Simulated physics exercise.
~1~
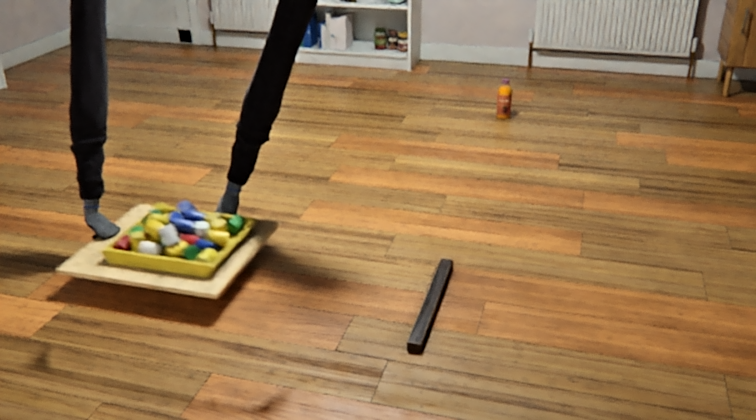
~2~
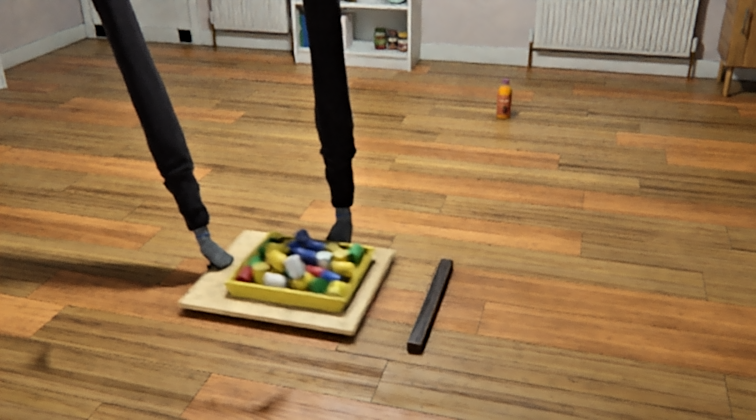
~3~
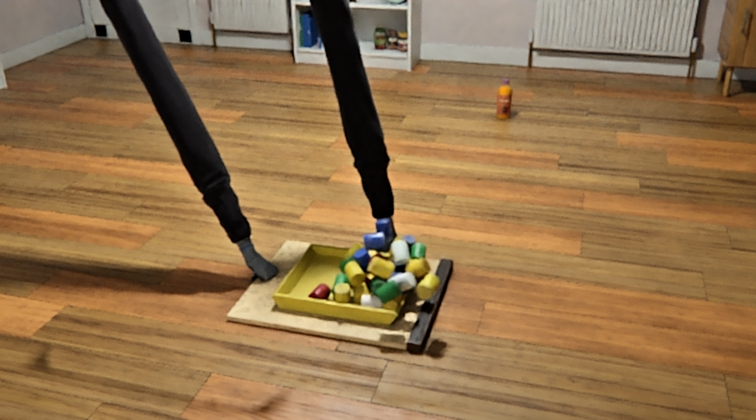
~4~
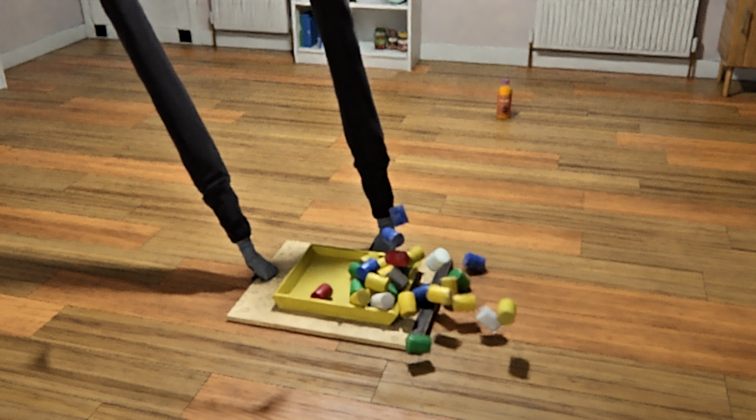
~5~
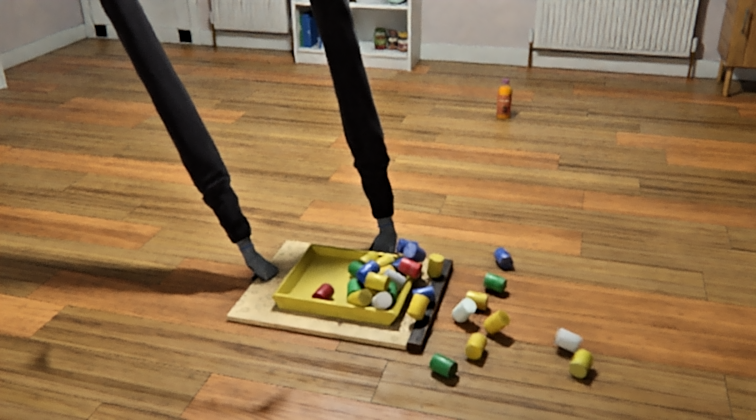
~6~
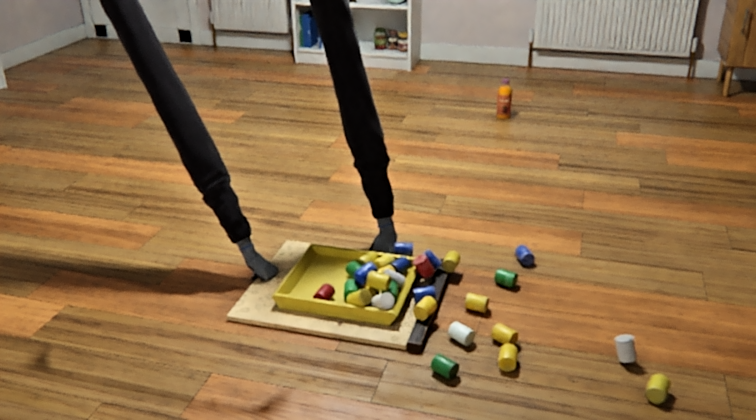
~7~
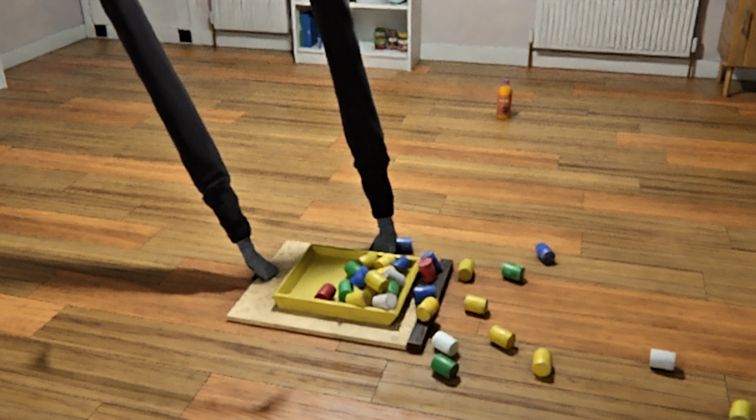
A shallow yellow tray heaped with small cylindrical jars in yellow, green, blue, white and red rides on a pale board, pushed by two dark-sleeved arms. A fixed camera looks down on a wood-plank floor, with a dark batten lying ahead, an orange bottle farther back and white shelves and radiators behind. The arms thrust the board down and rightward until it stops against the batten. The jars surge to the tray's right side and many spill over, tumbling and rolling across the floor. The arms hold the board still as about half end up outside, scattered rightward.
